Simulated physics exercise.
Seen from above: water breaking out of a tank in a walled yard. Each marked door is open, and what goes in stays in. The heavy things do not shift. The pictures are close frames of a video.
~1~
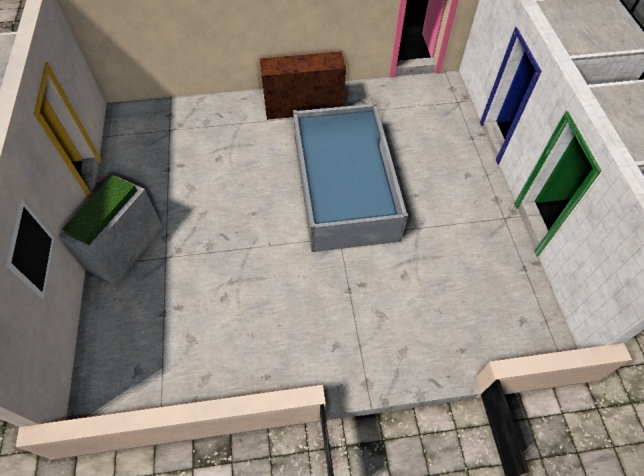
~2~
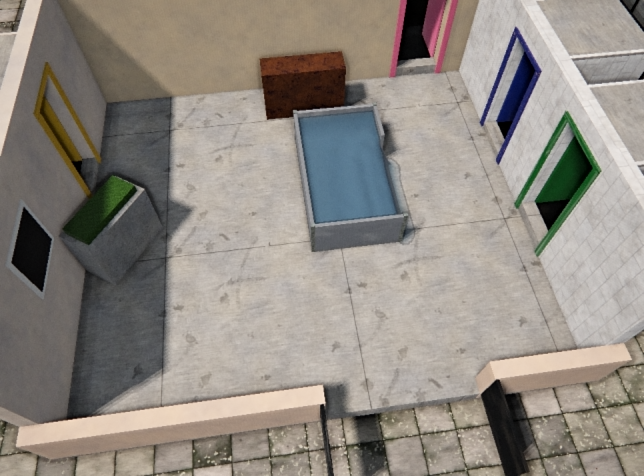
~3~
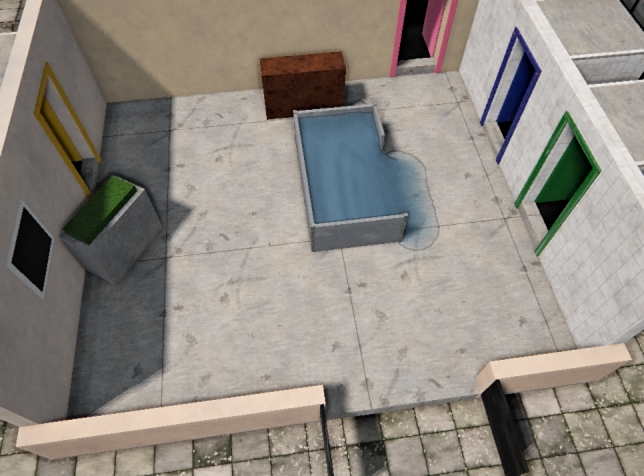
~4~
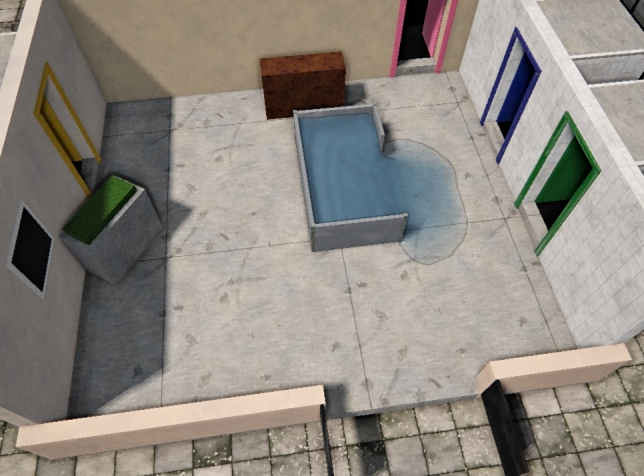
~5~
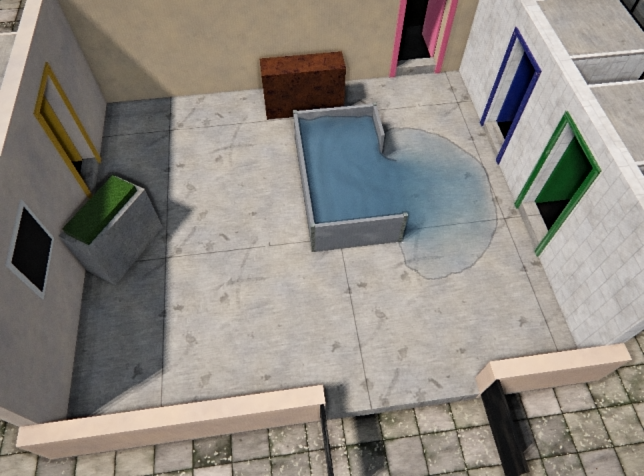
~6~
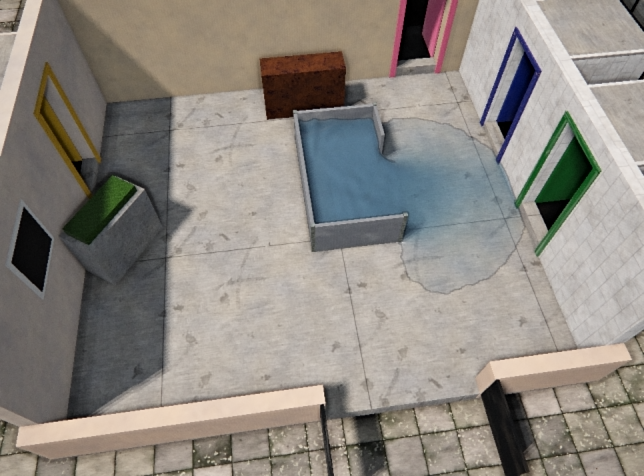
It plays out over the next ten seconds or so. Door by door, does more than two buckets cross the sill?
The yellow door admits no more than that; the blue door lets in a lot; the pink door admits no more than that; the green door lets in a lot.
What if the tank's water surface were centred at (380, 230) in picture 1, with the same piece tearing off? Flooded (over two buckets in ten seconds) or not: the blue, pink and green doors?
Then: Blue is under, pink is under, green floods.
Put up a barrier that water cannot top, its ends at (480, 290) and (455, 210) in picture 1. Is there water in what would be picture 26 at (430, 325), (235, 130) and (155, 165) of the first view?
One after the other: Wet, no water, not flooded.
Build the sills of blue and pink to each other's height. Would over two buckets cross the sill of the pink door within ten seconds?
One by one: Pink is over.
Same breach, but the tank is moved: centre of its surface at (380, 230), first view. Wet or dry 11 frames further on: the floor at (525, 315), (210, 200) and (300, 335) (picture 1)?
In that order: Under water, dry, clear.
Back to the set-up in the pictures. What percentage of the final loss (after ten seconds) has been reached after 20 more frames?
Close to 50 %.
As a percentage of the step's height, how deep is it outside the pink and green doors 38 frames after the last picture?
Near 50 and 40 in a hundred.
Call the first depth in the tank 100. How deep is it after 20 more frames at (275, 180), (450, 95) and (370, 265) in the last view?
In turn 0, 10 and 0 in a hundred.
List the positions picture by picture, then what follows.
In the first picture, the tank at (346, 163) is whole and still.
In the second picture, water pours out at (388, 190) and has run to (403, 242).
In the third picture, the front is at (427, 242), out from the gap at (388, 192).
In the fourth picture, the front is at (417, 146), out from the gap at (388, 193).
In the fifth picture, the front is at (483, 173), out from the gap at (388, 193).
In the sixth picture, water pours out at (388, 193) and has run to (494, 154).
A moment on, water covers 20 % of the floor; the yellow door not reached, the blue door over two buckets in, the pink door not reached, the green door under two buckets in.
Next, water covers 25 % of the floor; the yellow door not reached, the blue door over two buckets in, the pink door not reached, the green door over two buckets in.
Then, water covers 40 % of the floor; the yellow door not reached, the blue door far over two buckets in, the pink door wet at the sill, nothing in, the green door far over two buckets in.
Later, water covers 75 % of the floor; the yellow door not reached, the blue door far over two buckets in, the pink door wet at the sill, nothing in, the green door far over two buckets in.
In the end, water covers 90 % of the floor; the yellow door wet at the sill, nothing in, the blue door far over two buckets in, the pink door wet at the sill, nothing in, the green door far over two buckets in.
